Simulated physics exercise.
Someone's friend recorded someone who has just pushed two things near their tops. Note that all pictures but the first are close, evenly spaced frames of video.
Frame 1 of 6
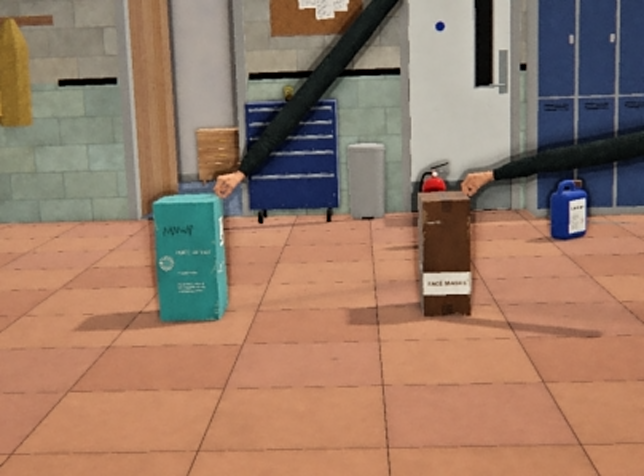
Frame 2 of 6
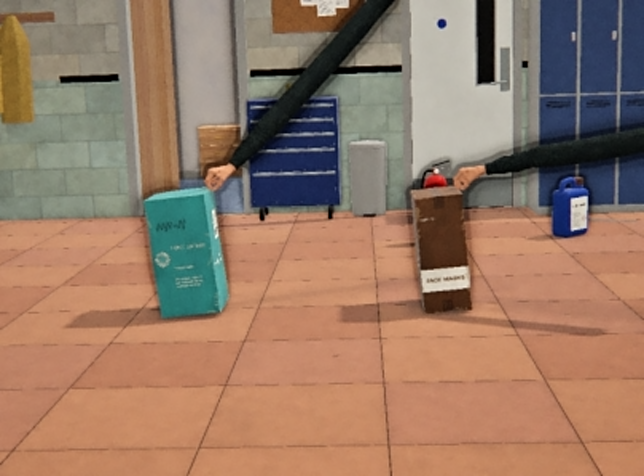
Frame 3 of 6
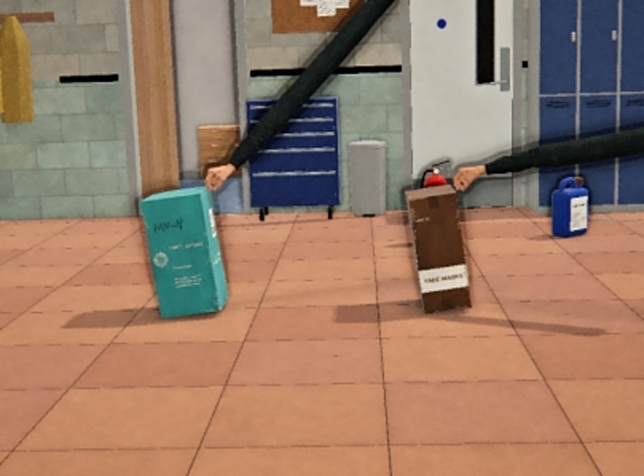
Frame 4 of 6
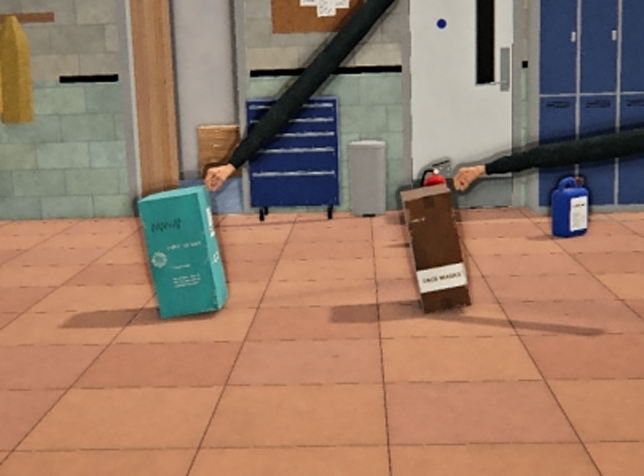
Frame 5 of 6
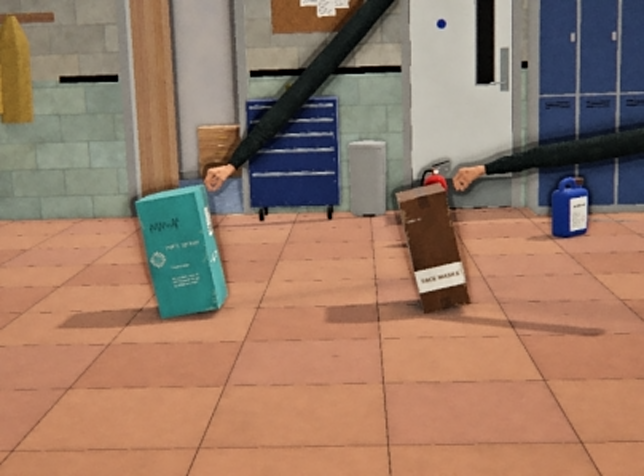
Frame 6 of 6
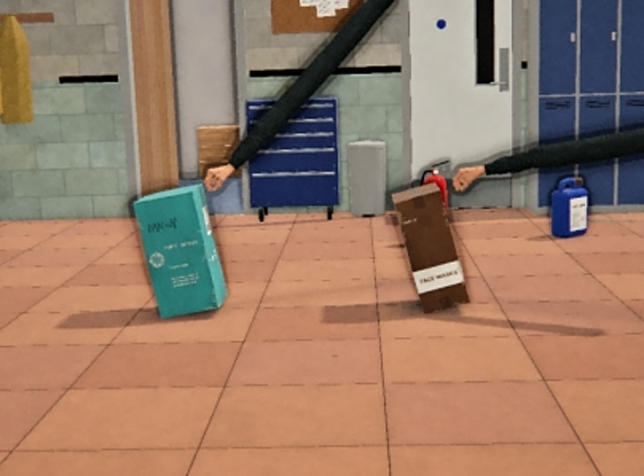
Turquoise and brown boxes leaning gradually leftward on a tiled floor, a hand beside the upper right of each.
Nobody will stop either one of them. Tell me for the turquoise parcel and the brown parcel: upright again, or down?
At the end, the turquoise parcel stays standing, the brown parcel falls.
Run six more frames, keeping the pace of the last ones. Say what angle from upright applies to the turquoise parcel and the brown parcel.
Estimated tilts: Approx. 12° and approx. 25°.
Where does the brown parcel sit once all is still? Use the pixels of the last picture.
(362, 286).
Then, 0.26 s on from there, turquoise parcel 8° off upright near (184, 251); brown parcel 40° off upright near (402, 250).
Then, 0.48 s on from there, turquoise parcel 5° off upright near (197, 252); brown parcel on its side near (367, 279).
In the end, the turquoise parcel returns to its base, near (192, 254); the brown parcel goes down on its side, near (362, 286).
